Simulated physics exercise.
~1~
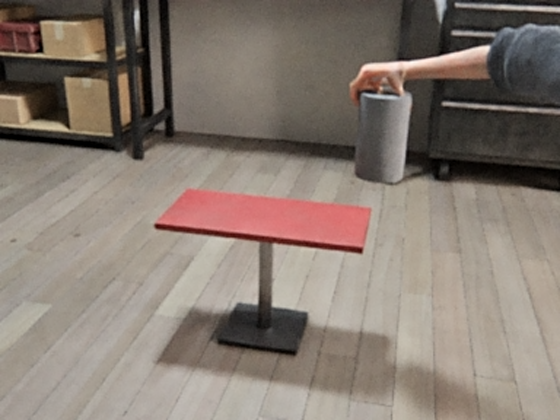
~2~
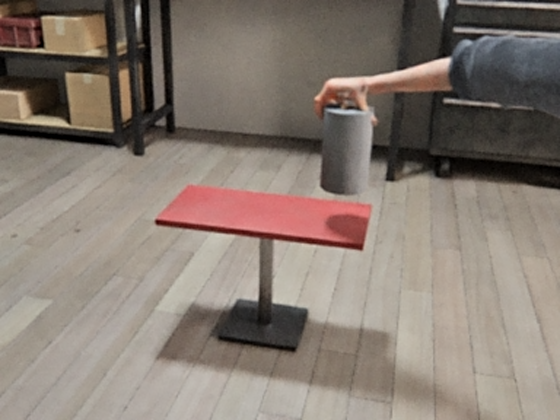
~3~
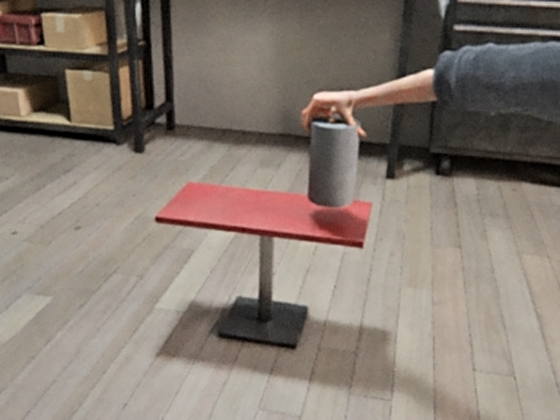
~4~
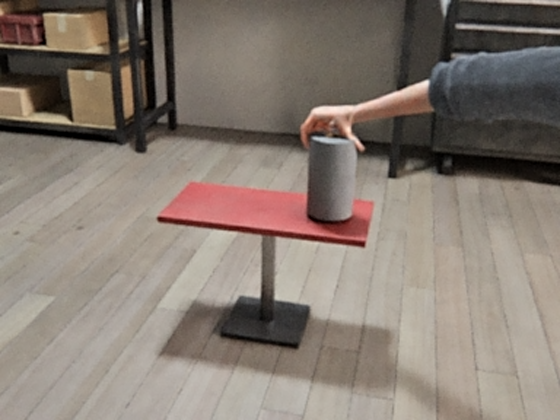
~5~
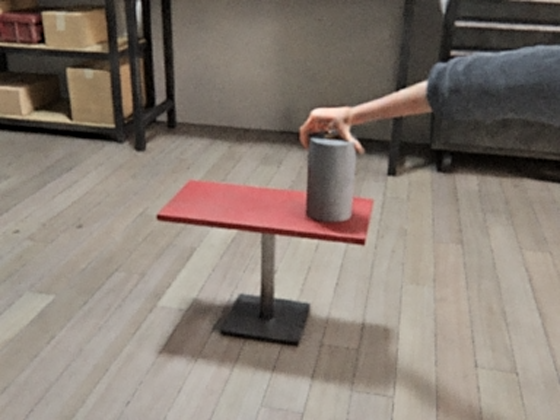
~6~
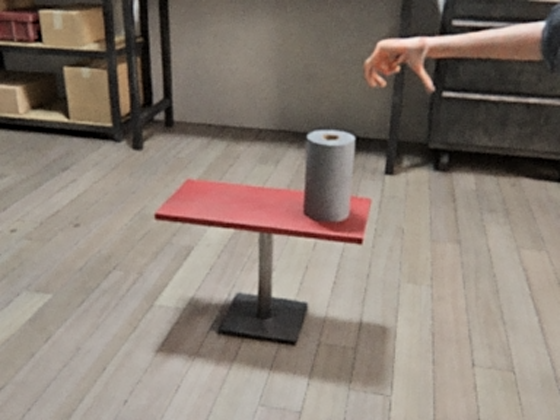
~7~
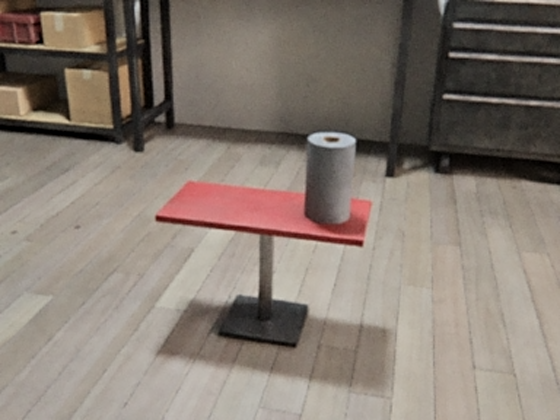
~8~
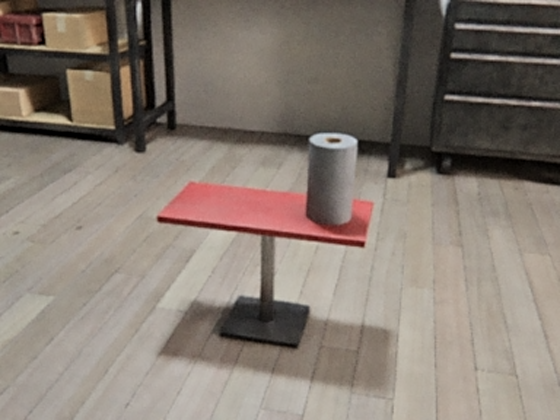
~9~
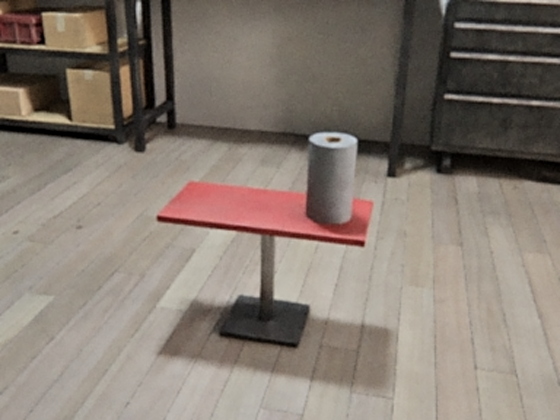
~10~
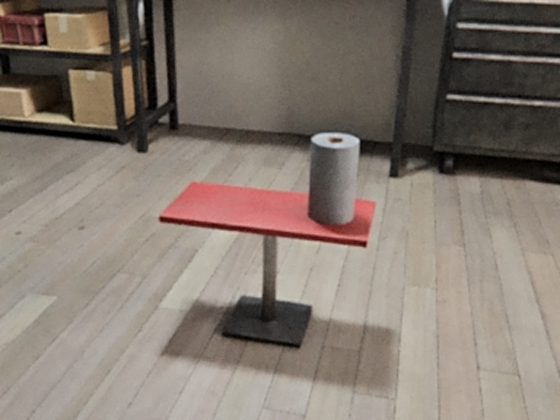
An arm in a dark grey sleeve reaches in from the right, holding an upright grey roll above a wooden floor, seen from slightly above by a gently swaying camera. A red side table with a narrow post and dark square base stands in the middle, with shelves of boxes behind at left and dark drawers at right. The hand carries the roll left over the table, then lowers it onto the right end of the top. The fingers let go, and the hand draws back out of view to the right. The roll stays upright, and the table holds firm, flat on its foot.
